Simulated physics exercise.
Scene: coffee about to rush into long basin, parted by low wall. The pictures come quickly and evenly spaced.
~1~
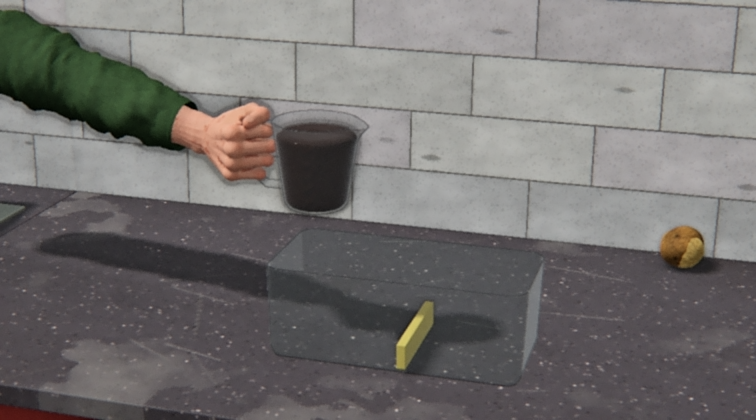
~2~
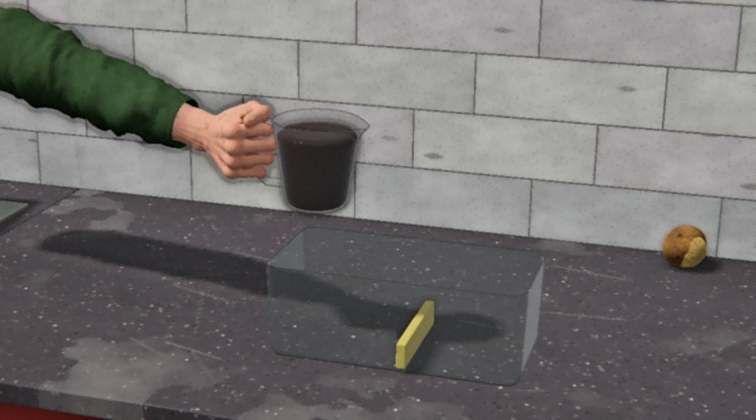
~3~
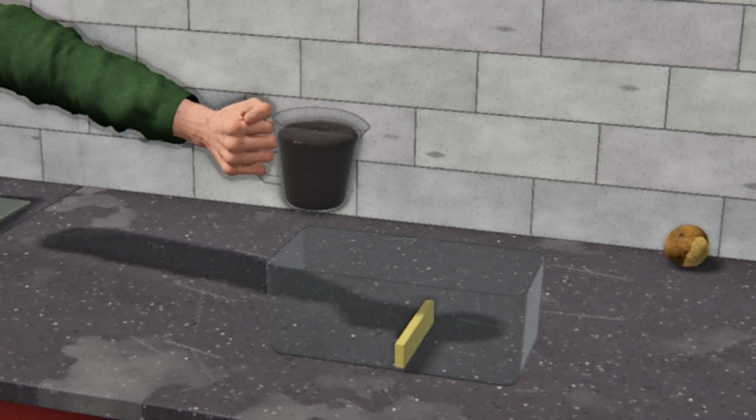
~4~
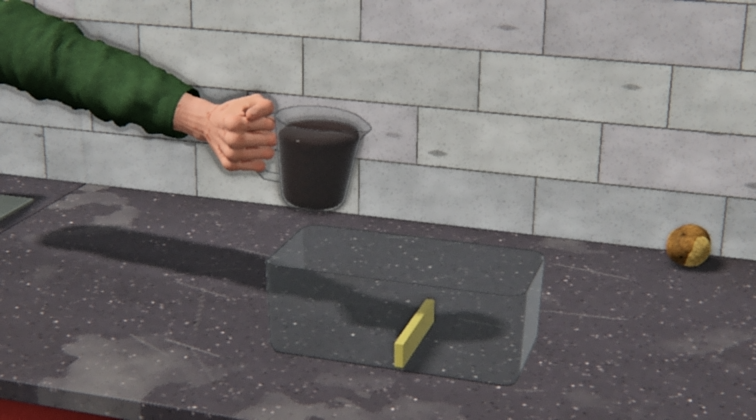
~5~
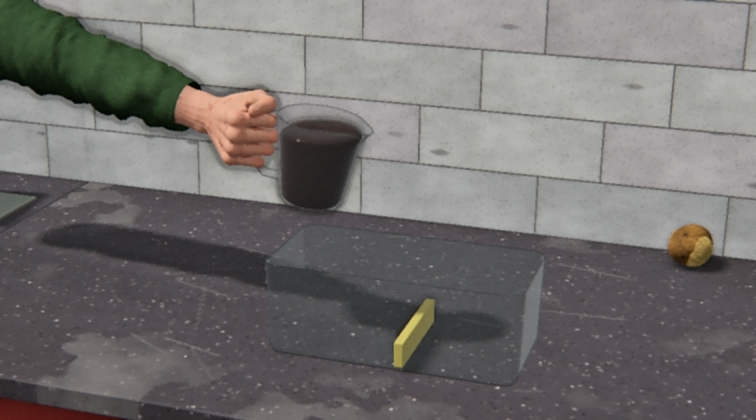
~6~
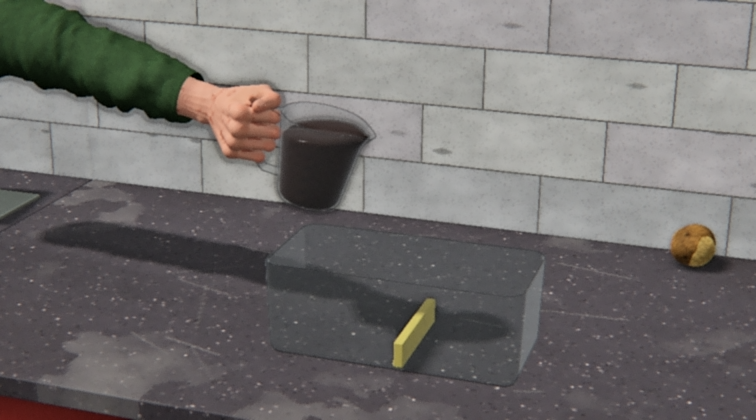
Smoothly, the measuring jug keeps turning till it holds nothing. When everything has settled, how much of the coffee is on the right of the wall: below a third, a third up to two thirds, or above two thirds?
The share right of the wall will be moderate, one third to two thirds.
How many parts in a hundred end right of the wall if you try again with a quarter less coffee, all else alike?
That works out to some 35 %.
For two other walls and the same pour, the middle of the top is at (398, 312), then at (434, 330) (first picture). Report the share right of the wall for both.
First some 75, then 25 per cent.
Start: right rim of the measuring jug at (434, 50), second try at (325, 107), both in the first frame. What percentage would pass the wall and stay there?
Roughly 70 percent on the first try and 10 percent on the second.
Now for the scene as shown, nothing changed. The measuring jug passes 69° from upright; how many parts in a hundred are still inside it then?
65 per cent, approximately.
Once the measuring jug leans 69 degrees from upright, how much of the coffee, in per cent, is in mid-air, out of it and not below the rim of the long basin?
It's close to 20 percent.
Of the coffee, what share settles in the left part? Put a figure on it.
Close to 45 in a hundred.
A moment on, the measuring jug is tipped part way and 67 per cent is still to pour, 2 is left of the wall and 13 right of it.
Next, the measuring jug is tipped right over and 7 per cent is still to pour, 34 is left of the wall and 52 right of it.
Then the measuring jug is tipped right over and 0 per cent is still to pour, 45 is left of the wall and 54 right of it.
Later the measuring jug is tipped right over and 0 per cent is still to pour, 45 is left of the wall and 54 right of it.
Finally, 45 per cent lies left of the wall, 54 right of it and 1 outside.
